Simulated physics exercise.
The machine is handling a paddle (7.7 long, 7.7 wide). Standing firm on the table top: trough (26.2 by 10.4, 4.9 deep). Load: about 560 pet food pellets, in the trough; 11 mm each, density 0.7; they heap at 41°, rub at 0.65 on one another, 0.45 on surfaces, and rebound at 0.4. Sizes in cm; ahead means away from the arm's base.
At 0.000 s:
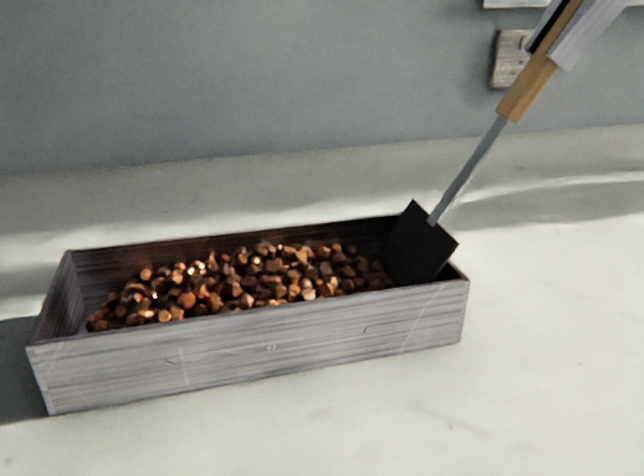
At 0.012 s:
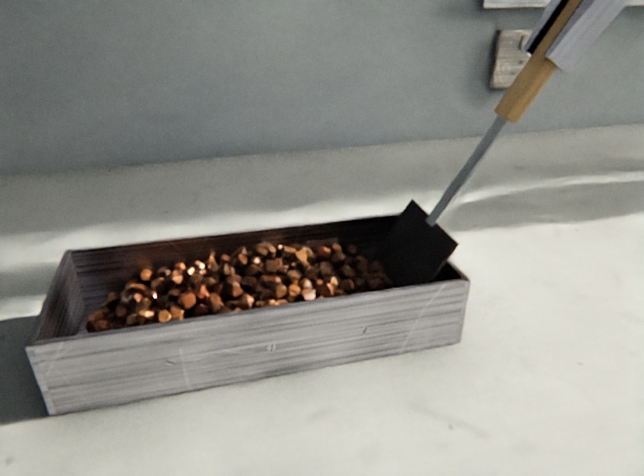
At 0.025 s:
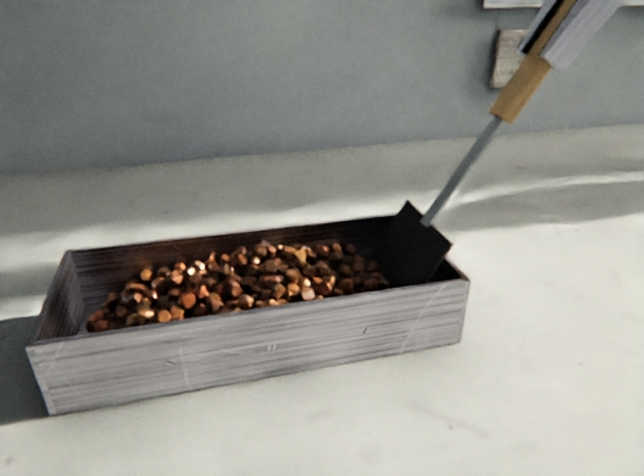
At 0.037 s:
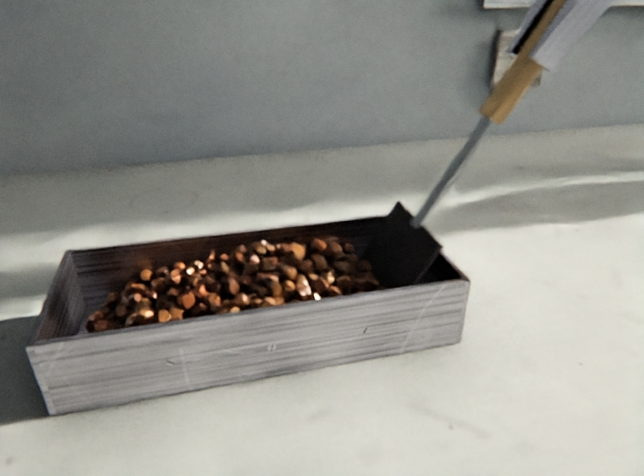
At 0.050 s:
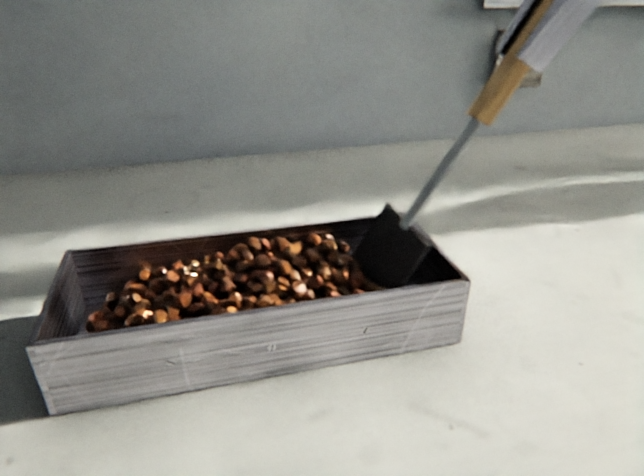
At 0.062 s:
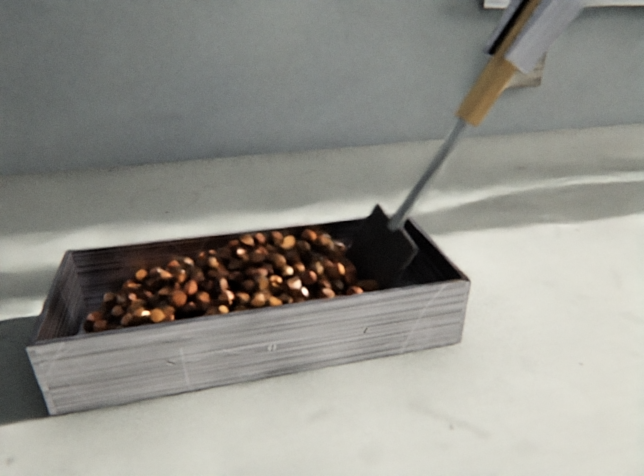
A dark flat paddle on a machine's arm stays nearly still at the right end of a gray wooden trough, then moves left through the trough, pushing the brown pellets into a slightly higher heap.
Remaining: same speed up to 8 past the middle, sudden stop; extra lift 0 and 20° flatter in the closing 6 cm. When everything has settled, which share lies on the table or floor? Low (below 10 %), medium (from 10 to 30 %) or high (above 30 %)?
A medium share, from 10 to 30 %, ends on the table or floor.
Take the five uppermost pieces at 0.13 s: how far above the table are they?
Some 7 cm.
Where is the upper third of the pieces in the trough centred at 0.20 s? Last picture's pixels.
At about (206, 251).
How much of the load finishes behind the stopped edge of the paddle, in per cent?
Some 45 per cent.
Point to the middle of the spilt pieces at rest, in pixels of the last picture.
At about (88, 383).
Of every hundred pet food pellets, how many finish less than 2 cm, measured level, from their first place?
Some 10 per cent.
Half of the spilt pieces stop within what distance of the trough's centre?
About 16 cm.
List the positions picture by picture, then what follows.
The first frame shows paddle top edge at (434, 219), sloping 58°; upper third of the load around (259, 288), from x 80 to 420, top at y 250; 565 in the trough.
The second frame shows paddle top edge at (434, 219), sloping 58°; upper third of the load around (259, 288), from x 80 to 420, top at y 250.
The third frame shows paddle top edge at (429, 220), sloping 58°; upper third of the load around (263, 287), from x 80 to 420, top at y 250.
The fourth frame shows paddle top edge at (419, 221), sloping 58°; upper third of the load around (268, 285), from x 80 to 420, top at y 245.
The fifth frame shows paddle top edge at (408, 222), sloping 58°; upper third of the load around (270, 281), from x 80 to 420, top at y 240.
The sixth frame shows paddle top edge at (396, 224), sloping 58°; upper third of the load around (265, 277), from x 75 to 420, top at y 235; 565 in the trough.
After 0.13 s, sloping 58°, highest piece 8 above the table; 565 in the trough.
After 0.20 s, sloping 51°, highest piece 10 above the table; 553 in the trough, 12 on the blade or in flight.
After 0.44 s, sloping 38°, highest piece 8 above the table; 481 in the trough, 71 on the table or floor, 13 on the blade or in flight.
After 1.49 s, sloping 38°, highest piece 8 above the table; 478 in the trough, 87 on the table or floor.
At rest, 478 in the trough, 87 on the table or floor. That is 15 % on the table or floor.
